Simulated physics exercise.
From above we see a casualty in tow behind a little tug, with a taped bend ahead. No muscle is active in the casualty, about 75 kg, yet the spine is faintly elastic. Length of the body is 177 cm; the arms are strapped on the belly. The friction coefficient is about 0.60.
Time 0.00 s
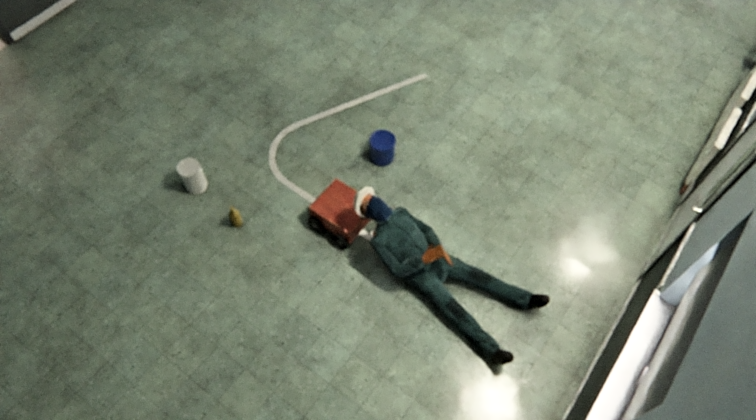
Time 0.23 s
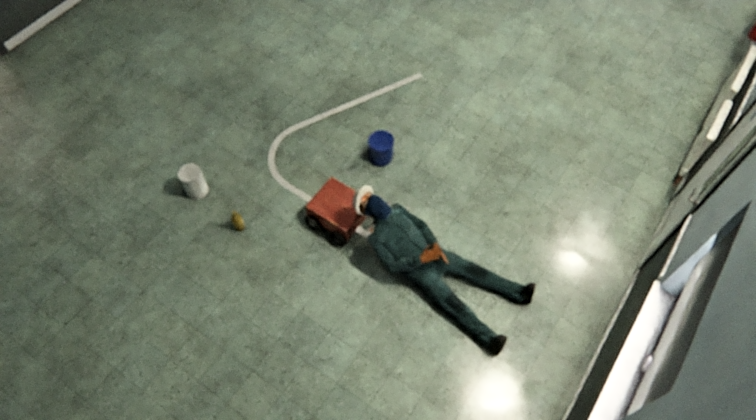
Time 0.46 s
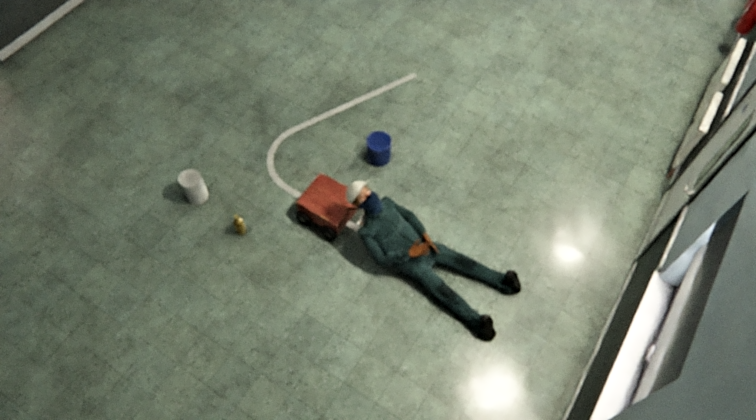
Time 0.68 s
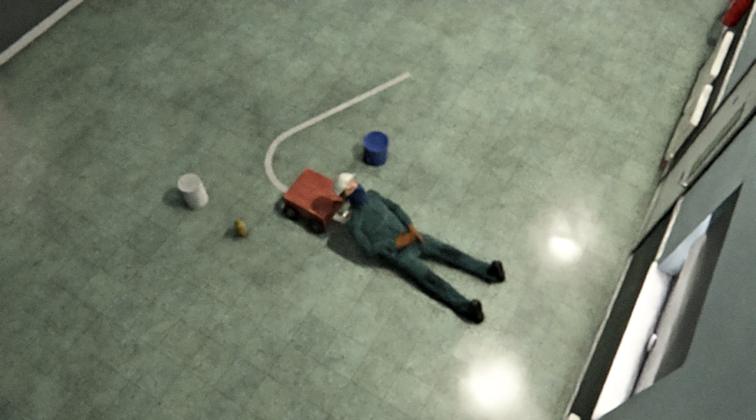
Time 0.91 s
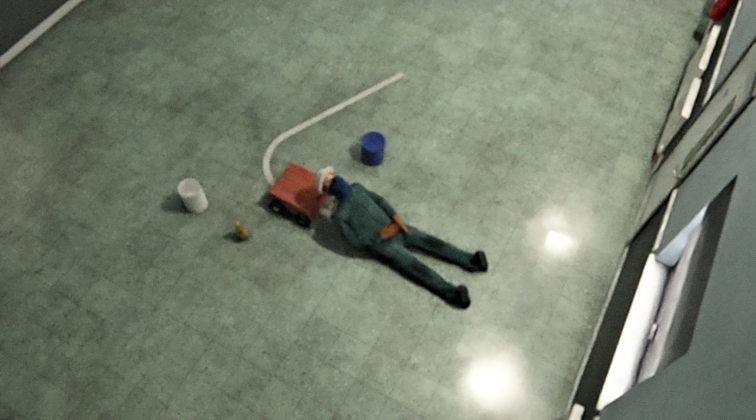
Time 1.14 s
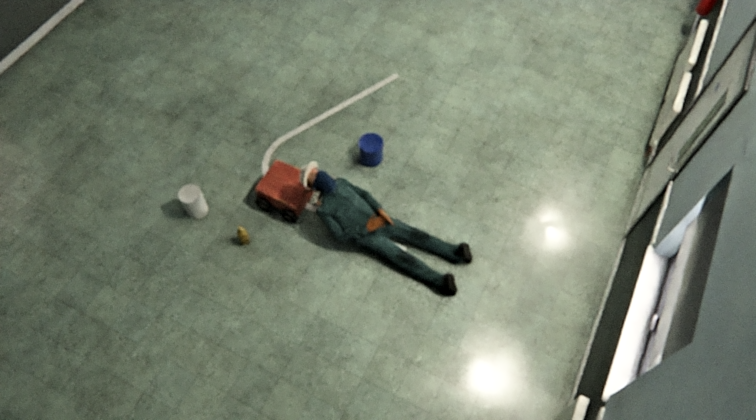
On a greenish tiled floor seen from above, a figure in dark green clothes and a white hat lies stretched out behind a small red cart, near a curved pale line. The cart moves gradually up and left along the line, dragging the figure headfirst between a blue bucket and a white bin.
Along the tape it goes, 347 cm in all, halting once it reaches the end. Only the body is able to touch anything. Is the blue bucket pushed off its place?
I expect it won't budge.
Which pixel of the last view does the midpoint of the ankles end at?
Roughly (328, 141).
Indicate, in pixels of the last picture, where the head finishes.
Around (411, 28).
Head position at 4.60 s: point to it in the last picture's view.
I'd put it around pixel (378, 47).
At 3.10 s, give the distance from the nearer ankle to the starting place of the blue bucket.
Roughly 70 cm.
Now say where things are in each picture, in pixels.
Blue bucket (382, 148), white bin (193, 176), end of the tape (427, 74), in the first frame.
Blue bucket (381, 149), white bin (193, 182); 5 cm hauled, in the second frame.
Blue bucket (379, 149), white bin (194, 187); 17 cm hauled, in the third frame.
Blue bucket (376, 149), white bin (193, 192); 32 cm hauled, in the fourth frame.
Blue bucket (373, 149), white bin (193, 196); 47 cm hauled, in the fifth frame.
Blue bucket (371, 150), white bin (194, 202), end of the tape (399, 74); 62 cm hauled, in the sixth frame.
After 2.30 s the blue bucket is where it stood, near (371, 150) in the last picture's view; the white bin where it stood; the nearer ankle is 82 cm from that spot.
After 3.10 s the blue bucket is where it stood, near (371, 150) in the last picture's view; the nearer ankle is 70 cm from that spot.
After 3.80 s the blue bucket is where it stood, near (371, 150) in the last picture's view; the nearer ankle is 65 cm from that spot.
After 4.60 s the blue bucket is where it stood, near (371, 150) in the last picture's view; the nearer ankle is 49 cm from that spot.
By 5.5 s, blue bucket stays put; white bin stays put; yellow bottle stays put.
